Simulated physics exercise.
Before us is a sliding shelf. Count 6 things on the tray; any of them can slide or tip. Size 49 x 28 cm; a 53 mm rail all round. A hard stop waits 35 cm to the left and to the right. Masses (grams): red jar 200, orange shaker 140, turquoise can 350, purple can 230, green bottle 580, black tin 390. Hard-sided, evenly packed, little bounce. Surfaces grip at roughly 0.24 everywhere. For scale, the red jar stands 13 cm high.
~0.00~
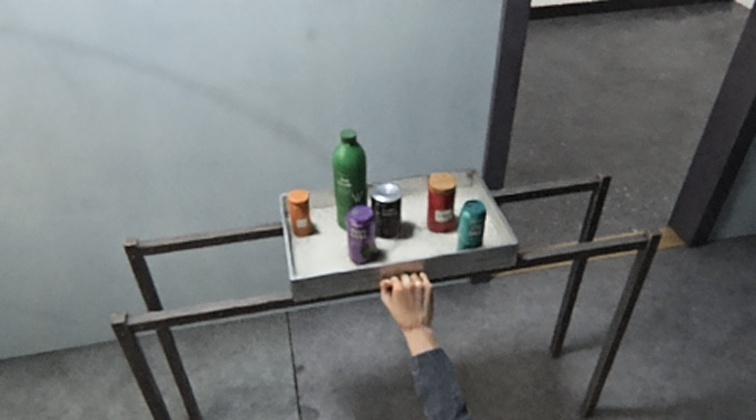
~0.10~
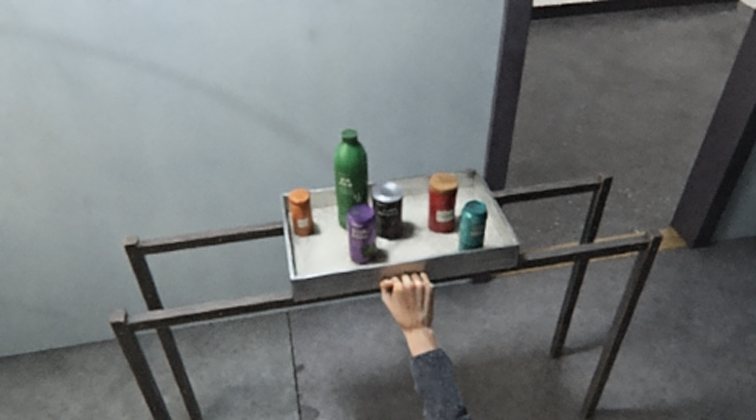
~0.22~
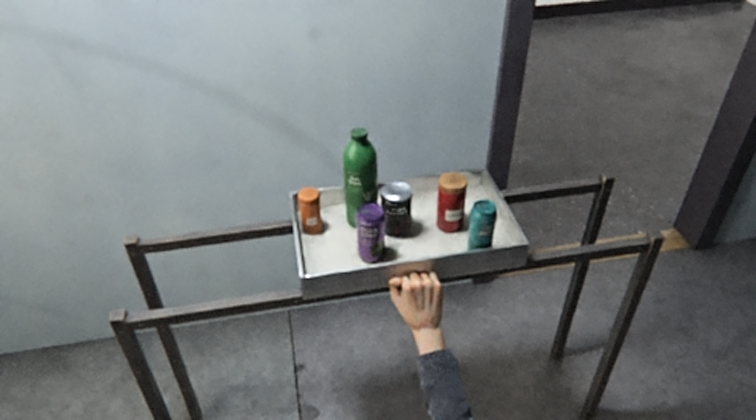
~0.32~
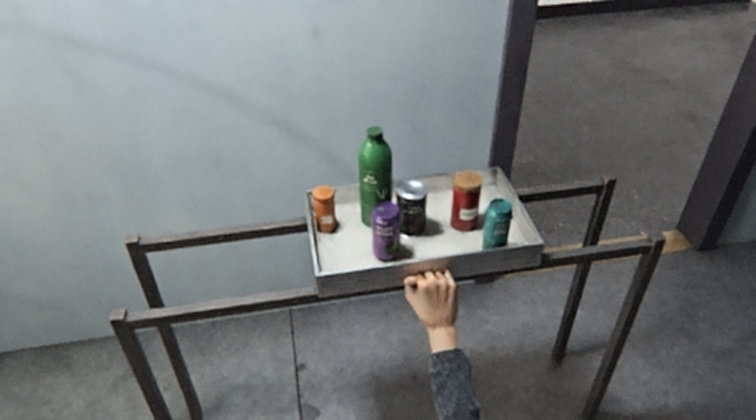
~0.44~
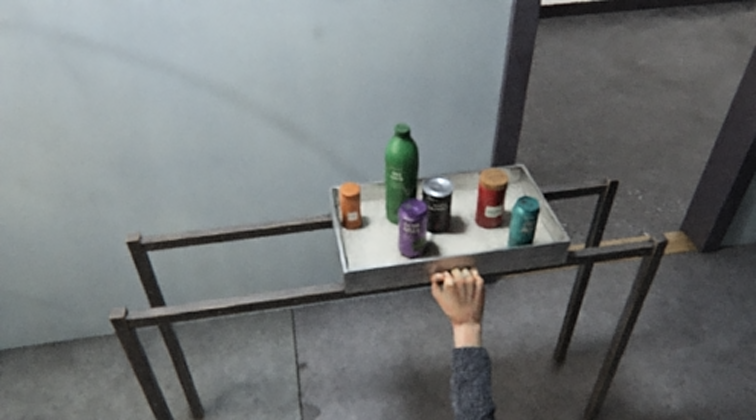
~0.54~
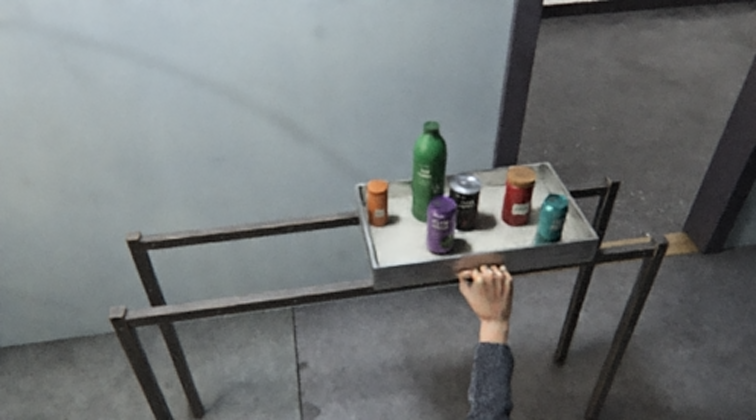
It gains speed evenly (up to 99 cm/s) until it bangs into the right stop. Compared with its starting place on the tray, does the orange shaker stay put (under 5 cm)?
The orange shaker ends elsewhere.
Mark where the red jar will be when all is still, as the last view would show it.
Near (620, 185).
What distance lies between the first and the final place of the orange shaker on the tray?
About 19 cm.
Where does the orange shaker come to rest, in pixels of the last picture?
Near (524, 186).
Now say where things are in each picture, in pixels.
Tray midway; orange shaker (300, 214); red jar (441, 203), in the first picture.
Tray midway; purple can (362, 235); green bottle (352, 180), in the second picture.
Tray has slid 2 cm right; black tin (397, 210); red jar (451, 203), in the third picture.
Tray has slid 6 cm right; turquoise can (497, 230); purple can (386, 232), in the fourth picture.
Tray has slid 12 cm right; green bottle (402, 174); black tin (437, 206), in the fifth picture.
Tray has slid 18 cm right; orange shaker (378, 204); red jar (518, 197), in the sixth picture.
Around 0.84 s, tray has slid 35 cm right; orange shaker shifted 9 cm near (482, 191); turquoise can at 7° to upright; red jar shifted 9 cm.
Around 0.94 s, tray has slid 35 cm right; orange shaker shifted 15 cm near (505, 189); green bottle shifted 14 cm; purple can shifted 15 cm.
Around 1.04 s, tray has slid 35 cm right; orange shaker shifted 18 cm near (519, 187); green bottle shifted 17 cm; purple can shifted 18 cm.
Finally (1.5 s), not toppled but over 5 cm from the start, red jar, orange shaker, purple can, green bottle and black tin; the last one still in place (within 5 cm). In the last view, orange shaker near (524, 186).
